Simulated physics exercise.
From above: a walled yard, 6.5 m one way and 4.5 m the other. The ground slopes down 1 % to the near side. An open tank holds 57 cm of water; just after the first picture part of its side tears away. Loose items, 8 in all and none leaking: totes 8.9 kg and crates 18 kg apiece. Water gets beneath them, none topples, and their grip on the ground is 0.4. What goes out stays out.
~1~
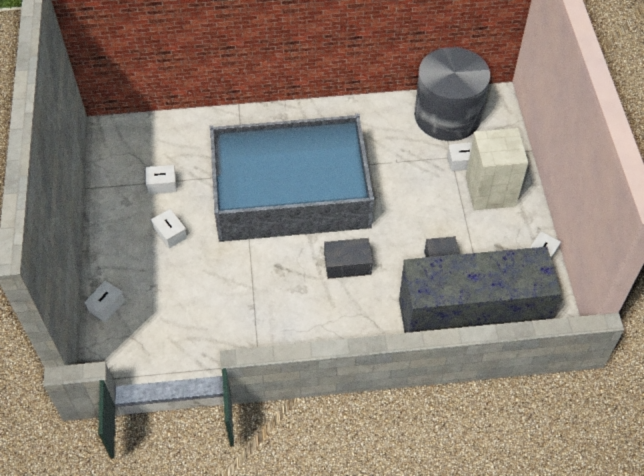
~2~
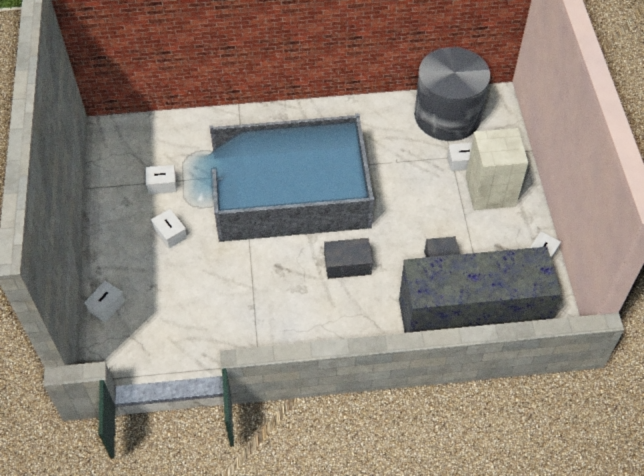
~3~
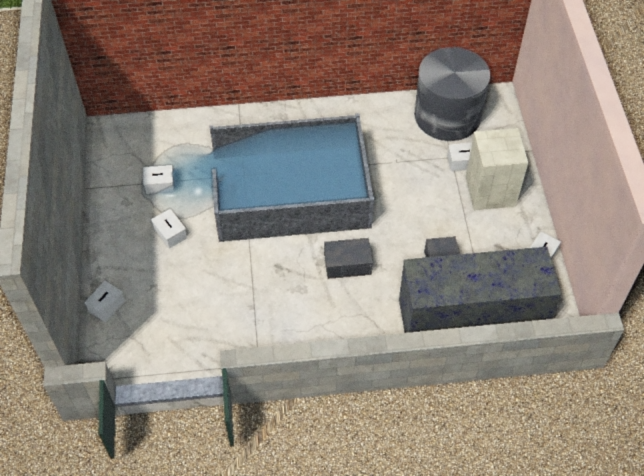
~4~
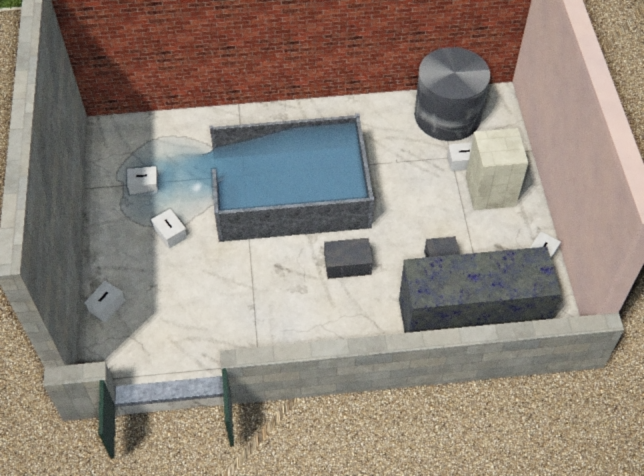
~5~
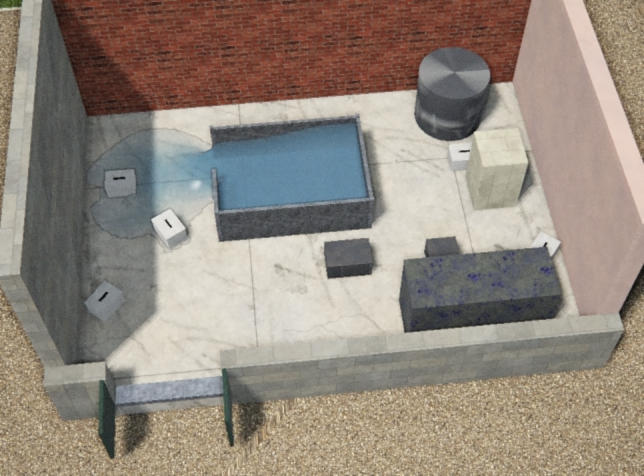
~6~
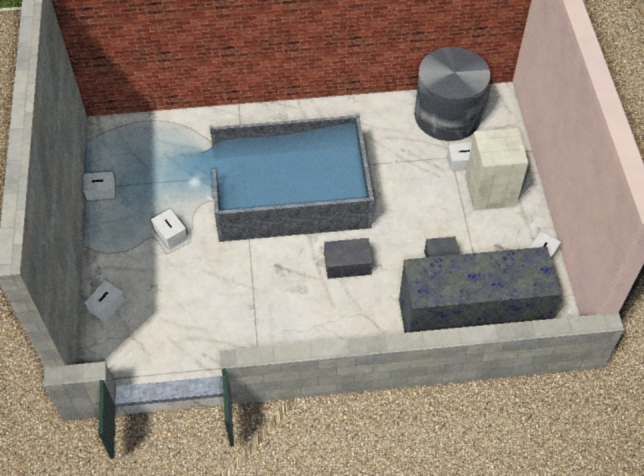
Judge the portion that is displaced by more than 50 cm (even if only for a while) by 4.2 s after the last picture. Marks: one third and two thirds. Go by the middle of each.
That comes to under a third.
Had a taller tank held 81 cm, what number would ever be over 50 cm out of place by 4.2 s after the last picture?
In that case 2 of them.
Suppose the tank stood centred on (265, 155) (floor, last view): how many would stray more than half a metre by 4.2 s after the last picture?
In that case 2 of them.
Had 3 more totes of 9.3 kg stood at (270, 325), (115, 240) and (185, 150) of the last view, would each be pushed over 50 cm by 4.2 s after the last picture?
In turn: Short of it, over, over.
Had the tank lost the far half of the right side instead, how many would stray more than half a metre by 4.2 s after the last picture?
In that case 4 of them.
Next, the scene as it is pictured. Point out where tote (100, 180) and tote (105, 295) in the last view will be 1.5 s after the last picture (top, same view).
Around (92, 215) and (136, 326).
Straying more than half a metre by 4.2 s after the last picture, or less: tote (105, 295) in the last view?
Answer: Over.
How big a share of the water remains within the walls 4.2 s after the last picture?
Some 90 per cent remains.
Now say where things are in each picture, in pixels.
In the first picture, a tote at (160, 174), on the bottom; a tote at (168, 224) rests on the ground; water covers 2.9 m2; 0 of 8 have shifted.
In the second picture, a tote at (160, 174) rests on the ground; a tote at (168, 224), on the bottom; water covers 3.3 m2; 0 of 8 have shifted.
In the third picture, a tote at (158, 175) rests on the ground, 3 cm from its start; a tote at (168, 224) rests on the ground; water covers 3.8 m2; 0 of 8 have shifted.
In the fourth picture, a tote at (142, 176) rests on the ground, 26 cm from its start; a tote at (168, 224), on the bottom; water covers 4.5 m2; 1 of 8 have shifted.
In the fifth picture, a tote at (119, 179), on the bottom, 56 cm from its start; a tote at (168, 224), on the bottom; water covers 5.3 m2; 1 of 8 have shifted.
In the sixth picture, a tote at (98, 181) rests on the ground, 86 cm from its start; a tote at (168, 224) rests on the ground; 6.1 m2 under water; 1 of 8 have shifted.
Then, 0.4 s after the last picture 1 of 8 are over 50 cm from their spots; 1 afloat.
Then, 1.5 s after the last picture 2 of 8 are over 50 cm from their spots; 1 afloat.
Then, 2.8 s after the last picture 2 of 8 are over 50 cm from their spots; 0 afloat.
Then, 4.2 s after the last picture 2 of 8 are over 50 cm from their spots, and 2 have been at some point; 0 afloat.
